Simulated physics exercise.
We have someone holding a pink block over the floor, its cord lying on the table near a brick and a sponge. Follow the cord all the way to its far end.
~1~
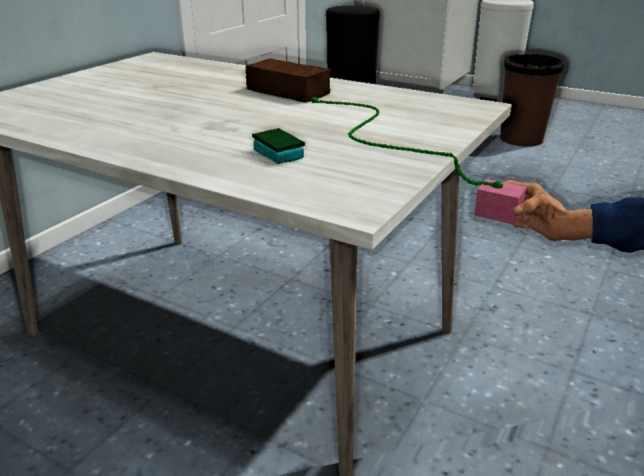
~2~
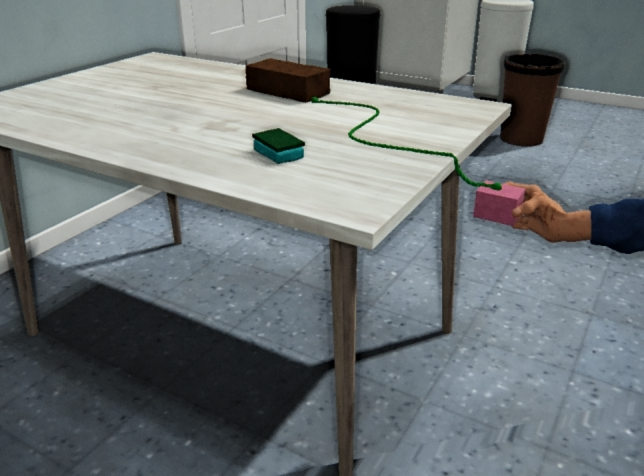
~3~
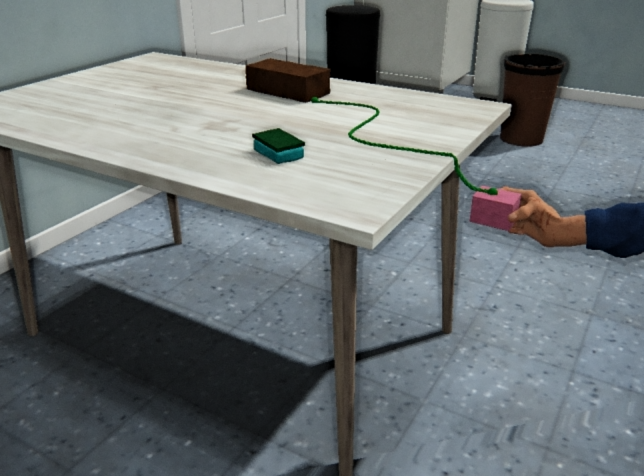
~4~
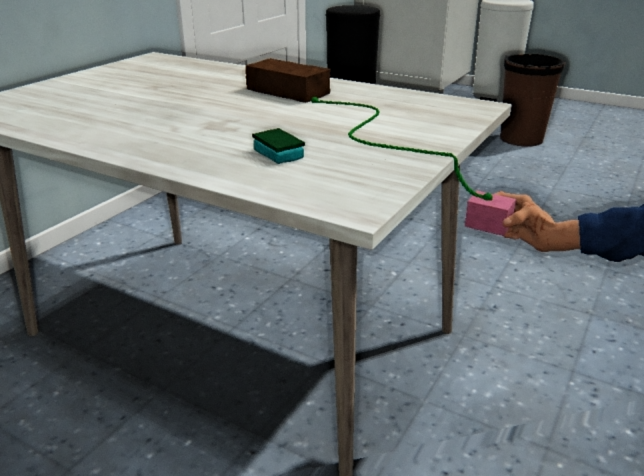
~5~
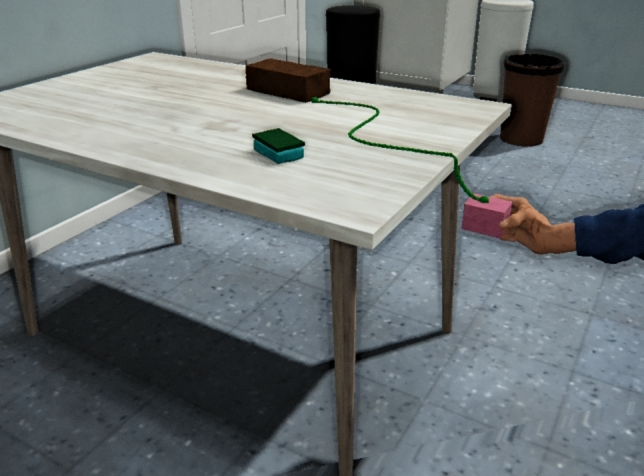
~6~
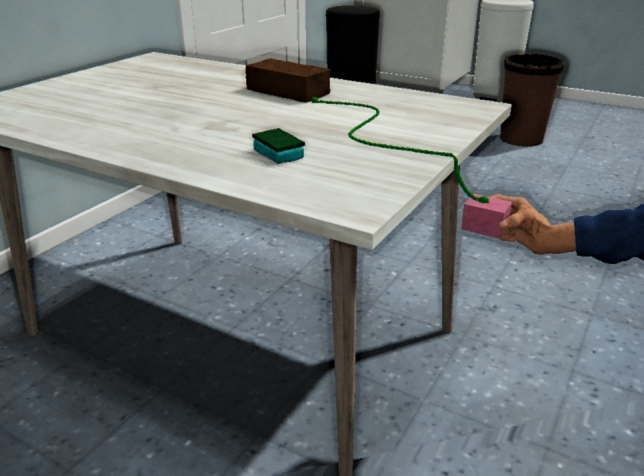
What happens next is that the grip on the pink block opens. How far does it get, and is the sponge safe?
My prediction: The pink block stops short of the ground; the sponge is not moved.
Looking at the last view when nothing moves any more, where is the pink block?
It ends at (418, 253).
Then, 0.76 s past the final frame, block in the air near (451, 242); brick still; sponge still.
Then, 1.70 s past the final frame, block in the air near (426, 244); brick still; sponge still.
When it is over, block in the air near (418, 253); brick still; sponge still. The pink block hangs in the air and the sponge remains where it stands.
